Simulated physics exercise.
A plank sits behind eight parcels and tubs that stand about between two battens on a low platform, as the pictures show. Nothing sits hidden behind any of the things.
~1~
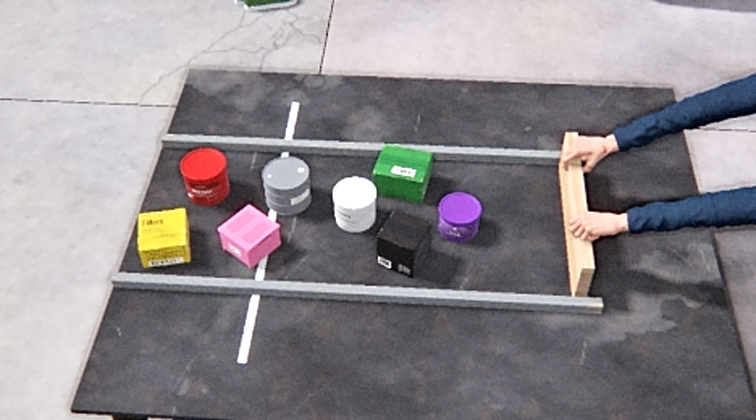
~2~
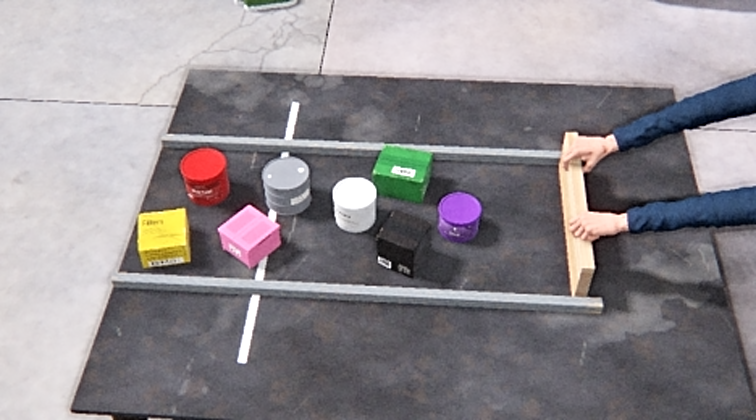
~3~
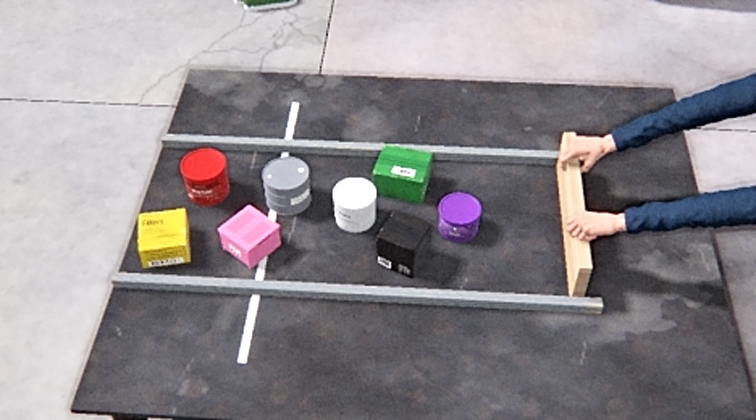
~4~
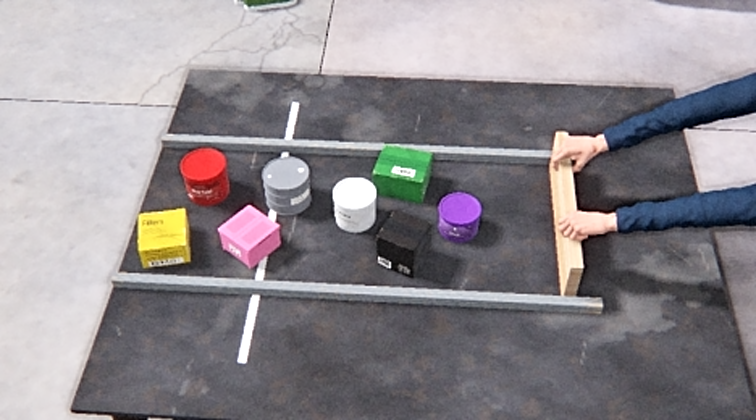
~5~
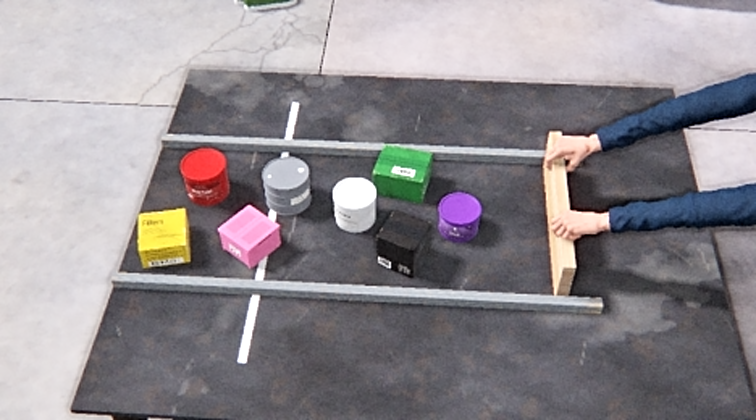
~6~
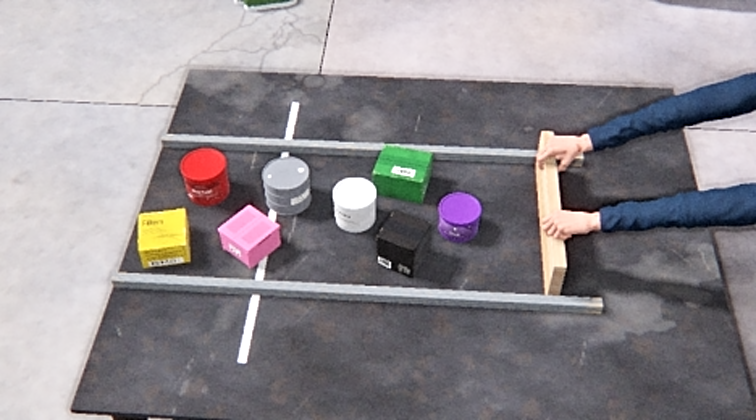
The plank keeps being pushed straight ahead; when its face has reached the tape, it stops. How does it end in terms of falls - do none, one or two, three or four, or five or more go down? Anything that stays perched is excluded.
The tally of those that come down is nil.
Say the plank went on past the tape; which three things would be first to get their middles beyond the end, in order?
In order: The red pail, the yellow box, the grey canister.
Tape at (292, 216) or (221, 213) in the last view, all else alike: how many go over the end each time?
Counts: 0, 2.
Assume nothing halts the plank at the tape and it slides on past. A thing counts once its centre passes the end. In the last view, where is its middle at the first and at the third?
The first puts it near (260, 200), the next near (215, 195).
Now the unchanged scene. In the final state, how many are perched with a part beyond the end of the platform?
Overhang count: 1.
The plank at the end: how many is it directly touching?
It's 3 of them.
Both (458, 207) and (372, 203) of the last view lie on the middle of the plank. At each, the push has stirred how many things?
At the first spot 1, then 5.
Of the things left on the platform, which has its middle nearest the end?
The red pail is the one.
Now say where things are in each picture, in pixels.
Yellow box (164, 238); red pail (206, 177); pink tote (250, 237); plank (575, 213); tape (272, 215), in the first frame.
Red pail (206, 178); plank (575, 213), in the second frame.
Pink tote (250, 237); black box (404, 244), in the third frame.
Yellow box (164, 238); grey canister (287, 186), in the fourth frame.
Red pail (206, 178); green parcel (403, 174), in the fifth frame.
Yellow box (164, 238); red pail (206, 178); pink tote (250, 237); plank (550, 212); tape (272, 215), in the sixth frame.
A little later, none off yet; yellow box at rest near (164, 238); red pail at rest near (206, 178); pink tote at rest near (250, 237).
When it is over, the number that fall off is zero.
